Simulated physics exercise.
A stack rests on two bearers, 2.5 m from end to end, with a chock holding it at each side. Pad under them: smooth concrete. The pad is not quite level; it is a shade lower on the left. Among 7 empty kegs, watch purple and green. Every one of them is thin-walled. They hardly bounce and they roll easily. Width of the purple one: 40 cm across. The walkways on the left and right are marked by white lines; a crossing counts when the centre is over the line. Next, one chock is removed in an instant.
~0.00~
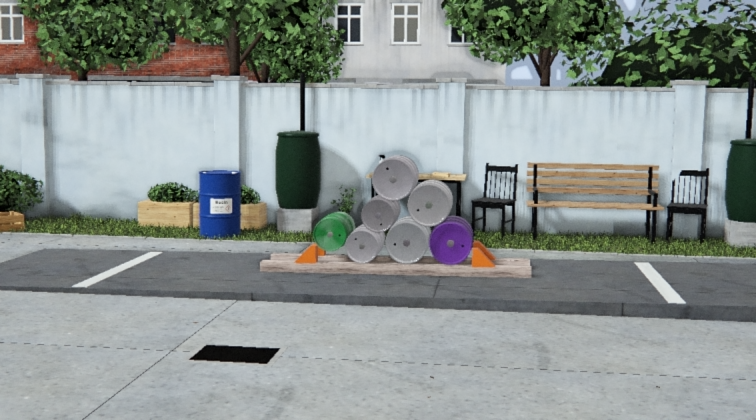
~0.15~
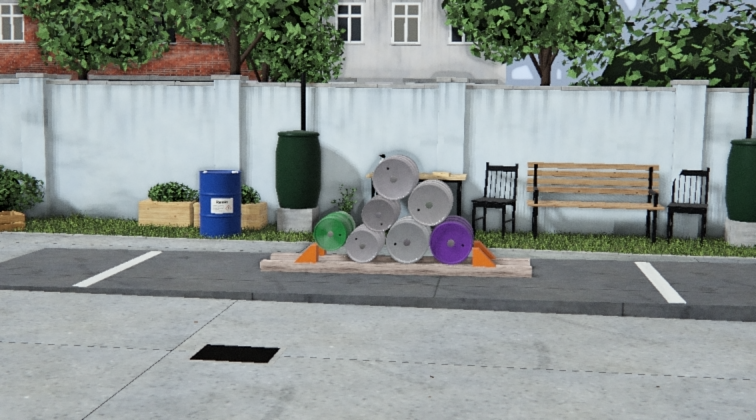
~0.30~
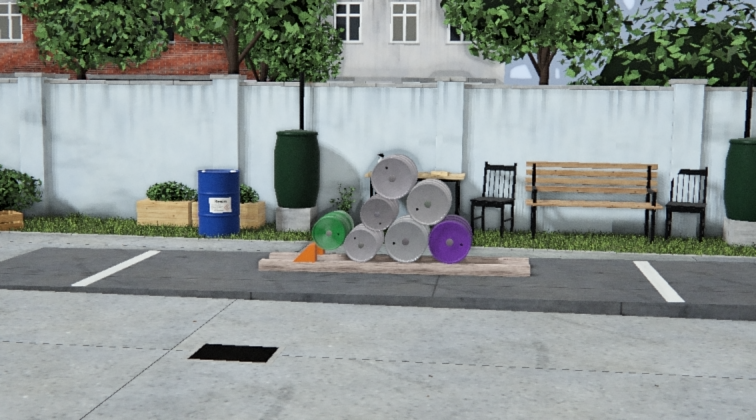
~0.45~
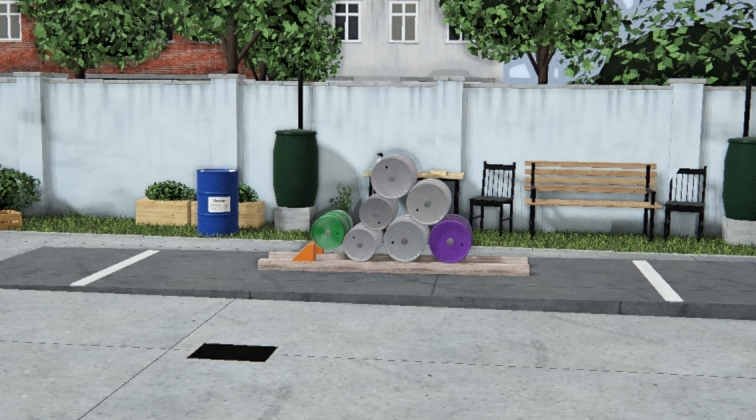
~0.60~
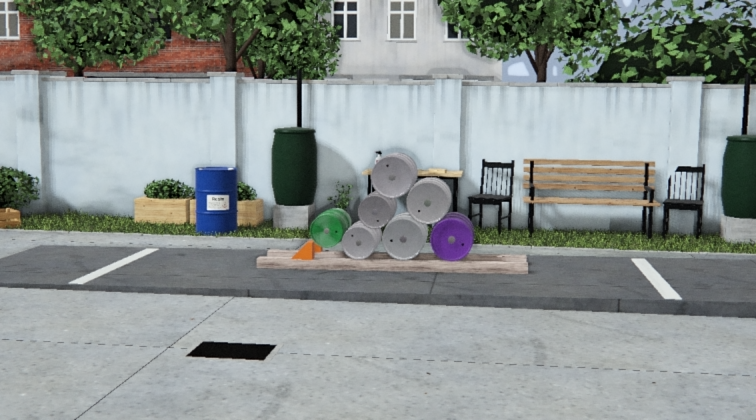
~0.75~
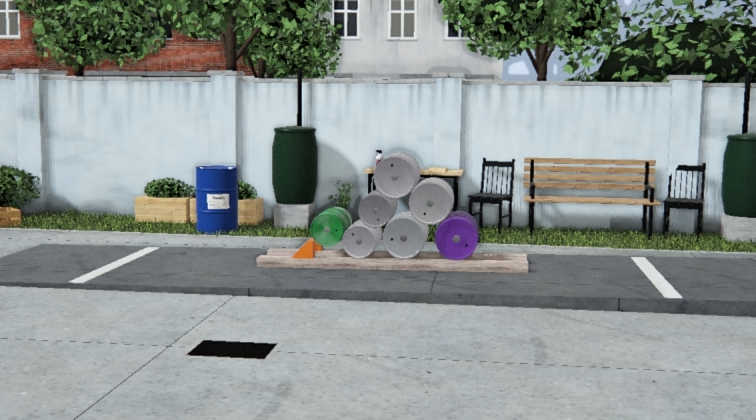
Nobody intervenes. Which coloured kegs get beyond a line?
The purple keg is one that goes over a line, and the green is one that halts inside the lines.
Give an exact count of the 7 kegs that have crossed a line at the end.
I make it 1 exactly.
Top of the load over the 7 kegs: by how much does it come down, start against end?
About 25 cm.
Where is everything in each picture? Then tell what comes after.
Purple at (450, 244), green at (329, 235); both chocks in; lines at (120, 268) and (658, 281); the pad is a shade lower on the left; 4 of the 7 form the bottom row, in the first picture.
Purple at (451, 244), green at (329, 235), in the second picture.
Purple at (449, 243), green at (328, 234); right chock gone, in the third picture.
Purple at (450, 243), green at (327, 234), in the fourth picture.
Purple at (451, 241), green at (326, 232), in the fifth picture.
Purple at (456, 240), green at (326, 231); lines at (117, 264) and (655, 276), in the sixth picture.
After 1.9 s, purple is off the bearers, 100 cm short of the right line, rolling right; green is on the bearers, 65 cm from the bearers' left end; 0 of 7 have crossed.
After 3.4 s, purple is past the right line; green is on the bearers, 70 cm from the bearers' left end; 1 of 7 has crossed.
At rest (6.8 s), purple is past the right line; green is on the bearers, 70 cm from the bearers' left end; 1 of 7 has crossed.
